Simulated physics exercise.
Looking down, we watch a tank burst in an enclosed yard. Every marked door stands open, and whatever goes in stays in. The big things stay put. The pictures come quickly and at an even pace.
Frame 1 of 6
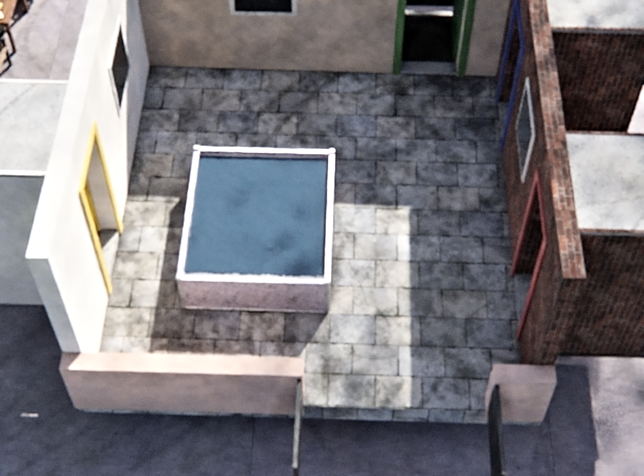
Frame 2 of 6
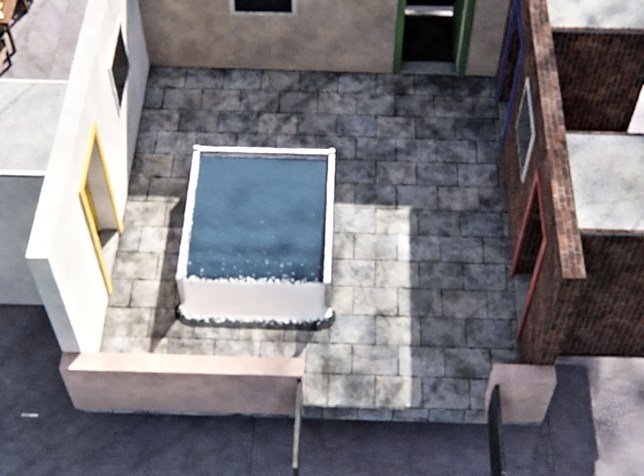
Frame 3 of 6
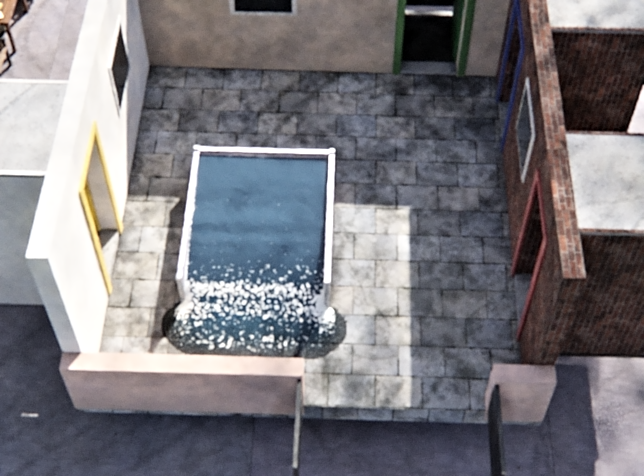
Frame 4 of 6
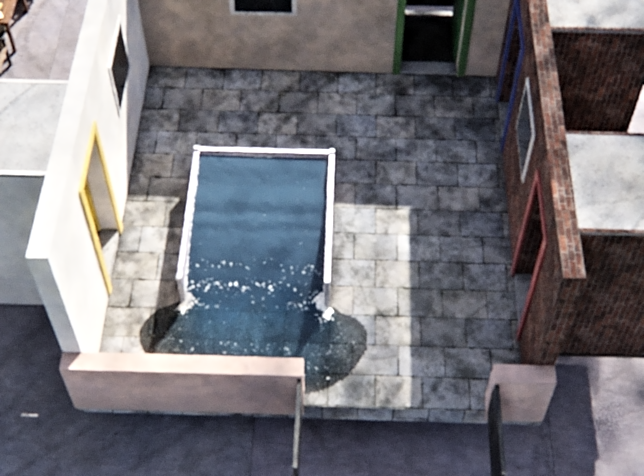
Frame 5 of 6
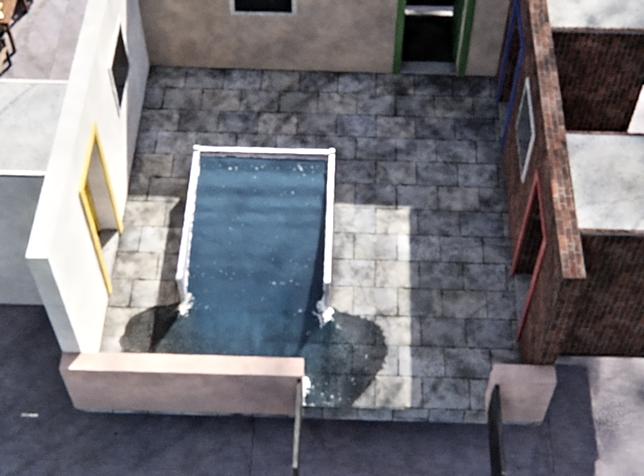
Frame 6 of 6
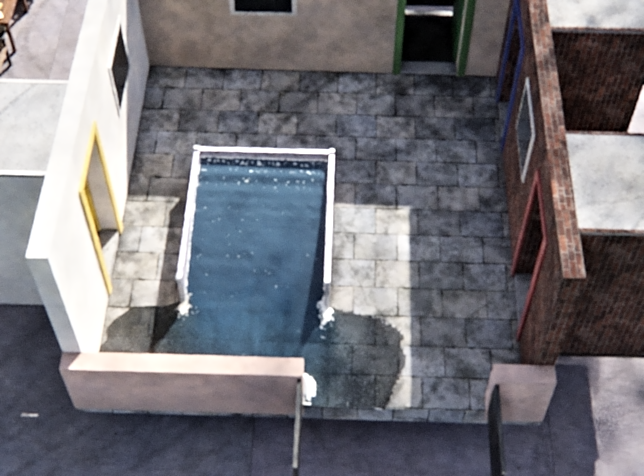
Blue water fills a pale-rimmed square tank in a grey-paved yard, seen from high above by a still camera. A white wall with a yellow-framed doorway stands left, a brick wall right, a green-framed doorway behind, and a low pinkish wall in front. The tank's near side gives way, and water pours out in white flecks, reaches the low wall and spreads sideways, darkening the paving.
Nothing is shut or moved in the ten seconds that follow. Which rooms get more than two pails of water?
One by one: Green door: At most two buckets; red door: At most two buckets; yellow door: At most two buckets; blue door: Over two buckets.
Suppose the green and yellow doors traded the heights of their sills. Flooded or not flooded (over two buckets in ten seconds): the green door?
Reading for the green door: It admits less.
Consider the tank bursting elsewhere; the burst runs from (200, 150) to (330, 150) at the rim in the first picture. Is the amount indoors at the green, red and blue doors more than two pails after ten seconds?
Well, I'd say the green door breaks the threshold, while the red door comes in lower and the blue door breaks the threshold.
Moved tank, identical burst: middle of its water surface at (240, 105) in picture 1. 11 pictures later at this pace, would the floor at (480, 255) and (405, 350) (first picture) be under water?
Spared, hit.
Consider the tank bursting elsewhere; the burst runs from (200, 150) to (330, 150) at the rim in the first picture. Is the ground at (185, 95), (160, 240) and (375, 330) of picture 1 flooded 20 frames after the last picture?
Following the listed order, the three come out reached by the spill, reached by the spill and not reached.
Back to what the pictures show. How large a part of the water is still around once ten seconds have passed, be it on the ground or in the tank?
I'd say roughly 60 percent.
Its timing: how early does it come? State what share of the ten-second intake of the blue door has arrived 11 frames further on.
That share would be near 0 %.
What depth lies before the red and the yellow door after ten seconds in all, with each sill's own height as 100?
The first is near 40 per cent, the second near 30 per cent.
A moment on, water covers 15 % of the floor; the green door not reached, the red door not reached, the yellow door not reached, the blue door not reached.
Next, water covers 30 % of the floor; the green door not reached, the red door not reached, the yellow door wet at the sill, nothing in, the blue door not reached.
Then, water covers 50 % of the floor; the green door not reached, the red door wet at the sill, nothing in, the yellow door wet at the sill, nothing in, the blue door not reached.
Later, water covers 85 % of the floor; the green door wet at the sill, nothing in, the red door wet at the sill, nothing in, the yellow door wet at the sill, nothing in, the blue door wet at the sill, nothing in.
In the end, water covers 95 % of the floor; the green door under two buckets in, the red door wet at the sill, nothing in, the yellow door wet at the sill, nothing in, the blue door over two buckets in.
